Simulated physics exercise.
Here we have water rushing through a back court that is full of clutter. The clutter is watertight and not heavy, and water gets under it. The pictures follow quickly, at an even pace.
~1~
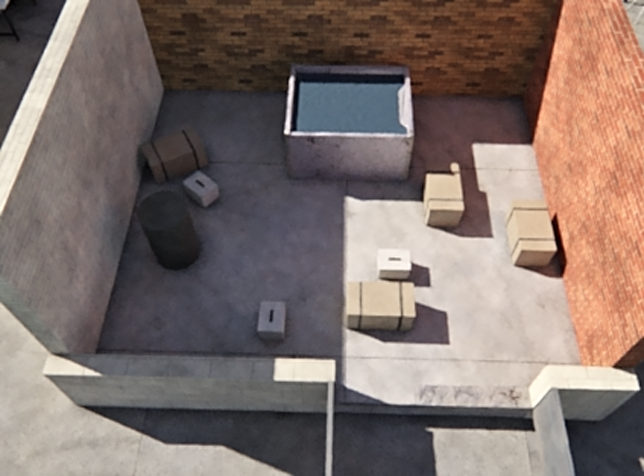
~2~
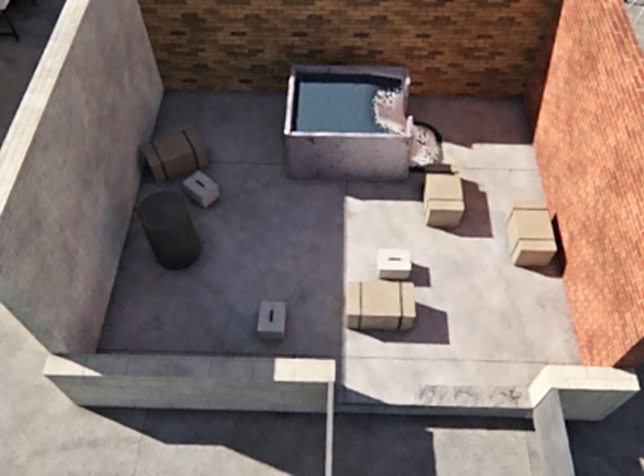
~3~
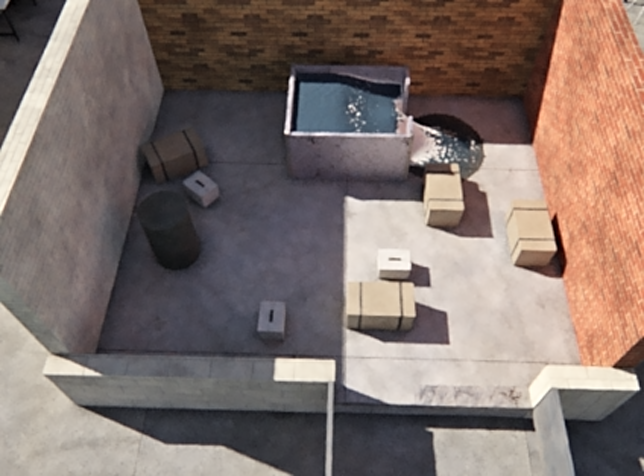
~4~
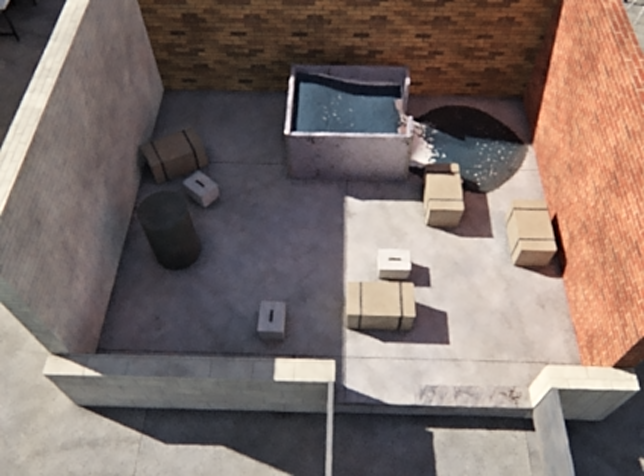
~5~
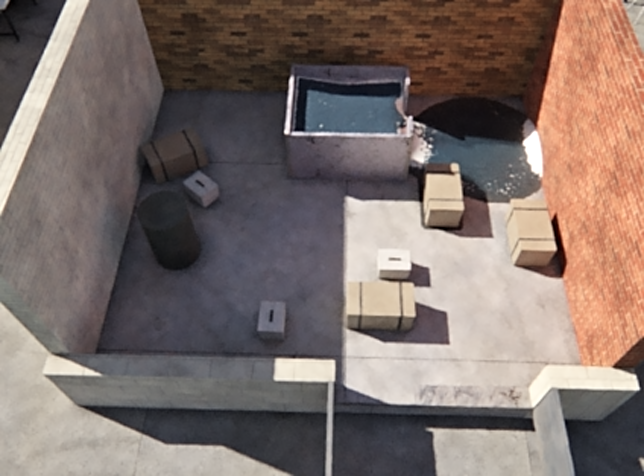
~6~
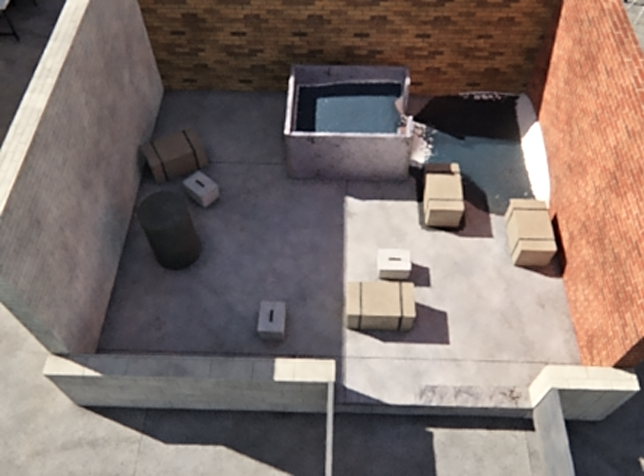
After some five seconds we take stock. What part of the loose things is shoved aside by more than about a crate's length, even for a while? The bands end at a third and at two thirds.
That comes to under a third.
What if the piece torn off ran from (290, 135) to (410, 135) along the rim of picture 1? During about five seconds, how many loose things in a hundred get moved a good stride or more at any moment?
Roughly 60 per cent.
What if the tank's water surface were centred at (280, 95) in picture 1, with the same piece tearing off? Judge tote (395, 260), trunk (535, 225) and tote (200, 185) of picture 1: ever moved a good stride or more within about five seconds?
One after the other: Shifted that much, that far or more, never so far.
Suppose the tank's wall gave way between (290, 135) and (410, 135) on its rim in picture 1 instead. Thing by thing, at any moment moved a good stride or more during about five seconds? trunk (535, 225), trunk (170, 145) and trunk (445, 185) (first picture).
As listed: Not that far, less than that, less than that.
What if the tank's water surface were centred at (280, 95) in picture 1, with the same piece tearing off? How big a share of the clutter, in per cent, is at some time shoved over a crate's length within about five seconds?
About 40 per cent.
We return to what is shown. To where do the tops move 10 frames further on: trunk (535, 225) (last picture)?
Near (491, 250).
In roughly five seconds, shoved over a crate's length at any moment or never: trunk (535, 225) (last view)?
Verdict: Shifted that much.
A moment on, 0 of 7 are well off their spots; 0 afloat.
Next, 1 of 7 are well off their spots; 0 afloat.
Later, 1 of 7 are well off their spots; 0 afloat.
In the end, 1 of 7 are well off their spots, and 1 have been at some point; 0 afloat.
